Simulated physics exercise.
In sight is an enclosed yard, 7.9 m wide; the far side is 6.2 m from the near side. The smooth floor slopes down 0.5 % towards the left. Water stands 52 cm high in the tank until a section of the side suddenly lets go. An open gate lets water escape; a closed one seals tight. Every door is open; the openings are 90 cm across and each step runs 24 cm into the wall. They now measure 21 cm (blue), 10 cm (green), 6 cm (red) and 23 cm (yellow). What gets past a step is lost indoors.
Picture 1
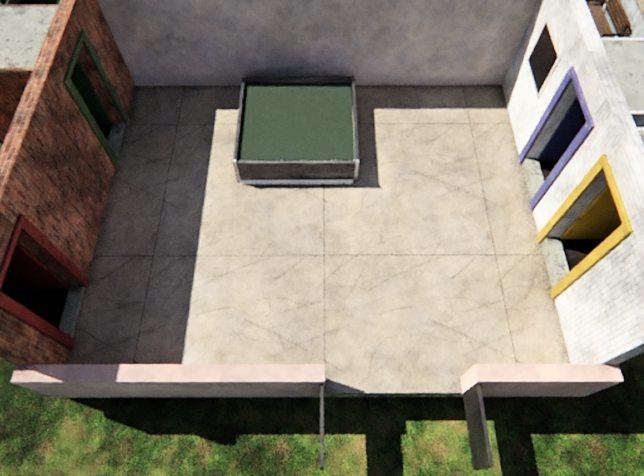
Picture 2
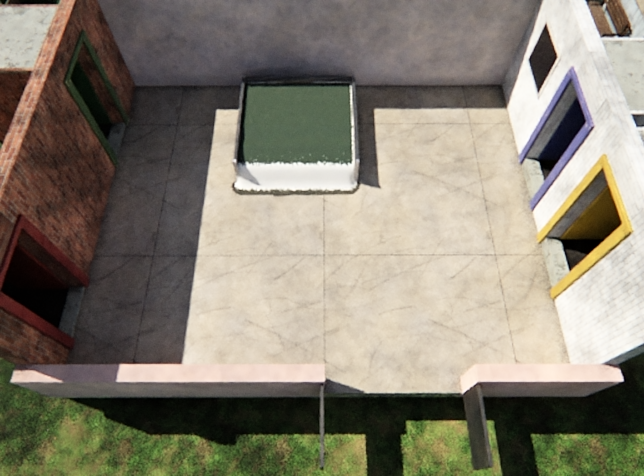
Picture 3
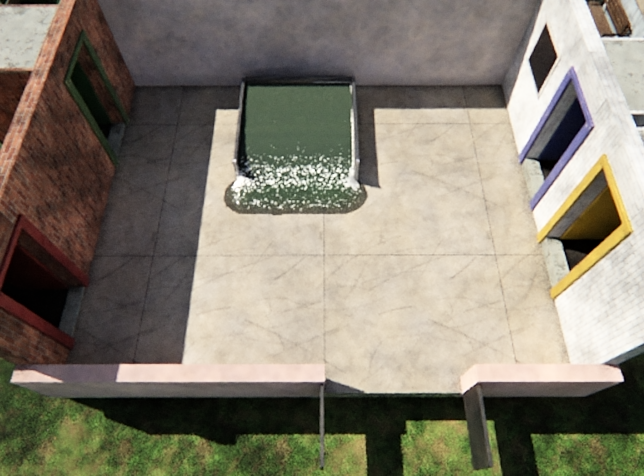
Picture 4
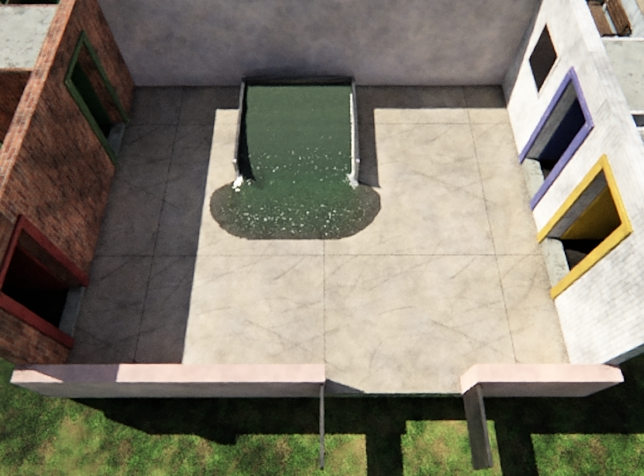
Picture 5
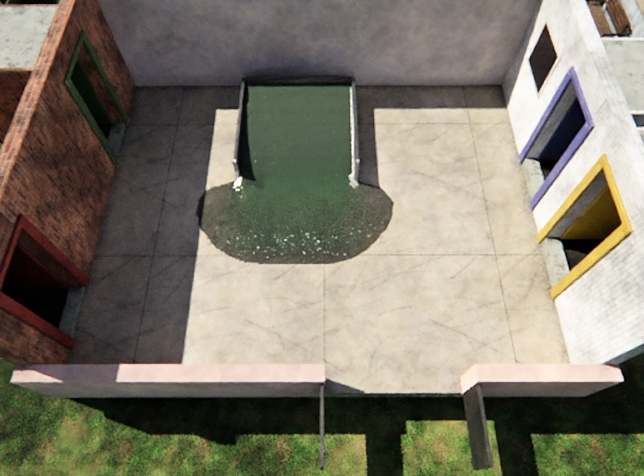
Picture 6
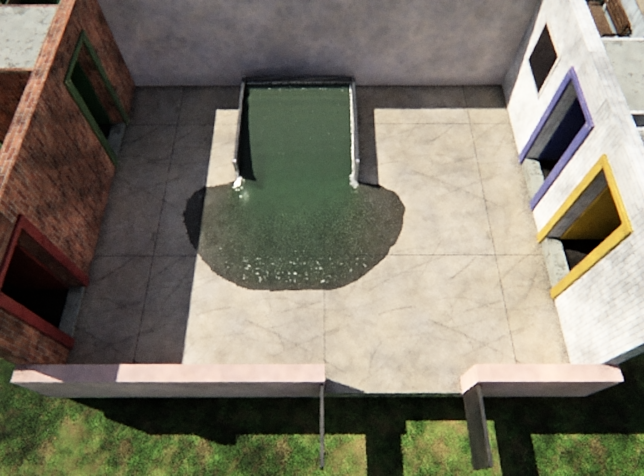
Green water pours from the open front of a low rectangular tank against the far wall of a walled yard, seen from high above the near side. Brick with red and green doorways stands left, a whitish wall with purple and yellow ones right, grass in front. The water, flecked white at first, spreads across the pale floor in a widening, rounded dark sheet, while the camera stays still.
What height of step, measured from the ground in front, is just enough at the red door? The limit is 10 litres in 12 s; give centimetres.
Close to 17 cm is just enough.
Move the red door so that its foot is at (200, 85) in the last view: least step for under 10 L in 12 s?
About 7.5 cm.
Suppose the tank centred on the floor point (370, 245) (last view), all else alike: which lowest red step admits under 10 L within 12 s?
About 8.0 cm.
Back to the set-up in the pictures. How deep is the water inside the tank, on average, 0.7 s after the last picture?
Roughly 29 cm on average.
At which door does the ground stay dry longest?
Last comes the blue one.
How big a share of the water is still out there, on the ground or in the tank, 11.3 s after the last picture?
Roughly 66 in a hundred.
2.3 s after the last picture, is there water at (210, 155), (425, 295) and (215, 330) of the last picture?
In that order: Not reached, under water, flooded.
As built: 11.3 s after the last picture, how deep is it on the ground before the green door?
Some 7.0 cm.
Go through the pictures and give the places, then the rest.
The first picture shows still water, 52 cm deep, in the tank at (298, 120); the red door at (49, 290) is dry.
In the second picture, water pours out at (297, 174) and has run 0.2 m, to (240, 190); about 10 cm deep outside, 52 cm at the back.
In the third picture, the gap is at (297, 175), the front 0.6 m out at (239, 209); the back of the tank holds 52 cm.
In the fourth picture, the front is at (246, 234), 1.2 m from the gap at (297, 176); 3.0 m2 of floor is wet, 52 cm left at the back.
In the fifth picture, water pours out at (297, 176) and has run 1.7 m, to (258, 258); about 7 cm deep outside, 52 cm at the back.
In the sixth picture, water pours out at (297, 176) and has run 2.1 m, to (249, 284); about 6 cm deep outside, 47 cm at the back; 2.3 m in a straight line remain to the red door at (49, 290).
Then, 0.7 s after the last picture water covers 30 % of the floor, deepest (24 cm) near (285, 377); it has not reached the red door.
Then, 2.3 s after the last picture water covers 50 % of the floor, deepest (34 cm) near (64, 377); 10 cm at the red door, 0 litres in over its 6 cm step.
Then, 11.3 s after the last picture water covers 95 % of the floor, deepest (8 cm) near (123, 141); 5 cm at the red door, 133 litres in over its 6 cm step.
At the red door as built, the water peaked near 18 cm, 2.9 s after the last picture.
Run again over the same 12 s with other heights there, 23 litres in over 14 cm, 4 litres over 19 cm. The limit of 10 litres is kept from about 17 cm up.
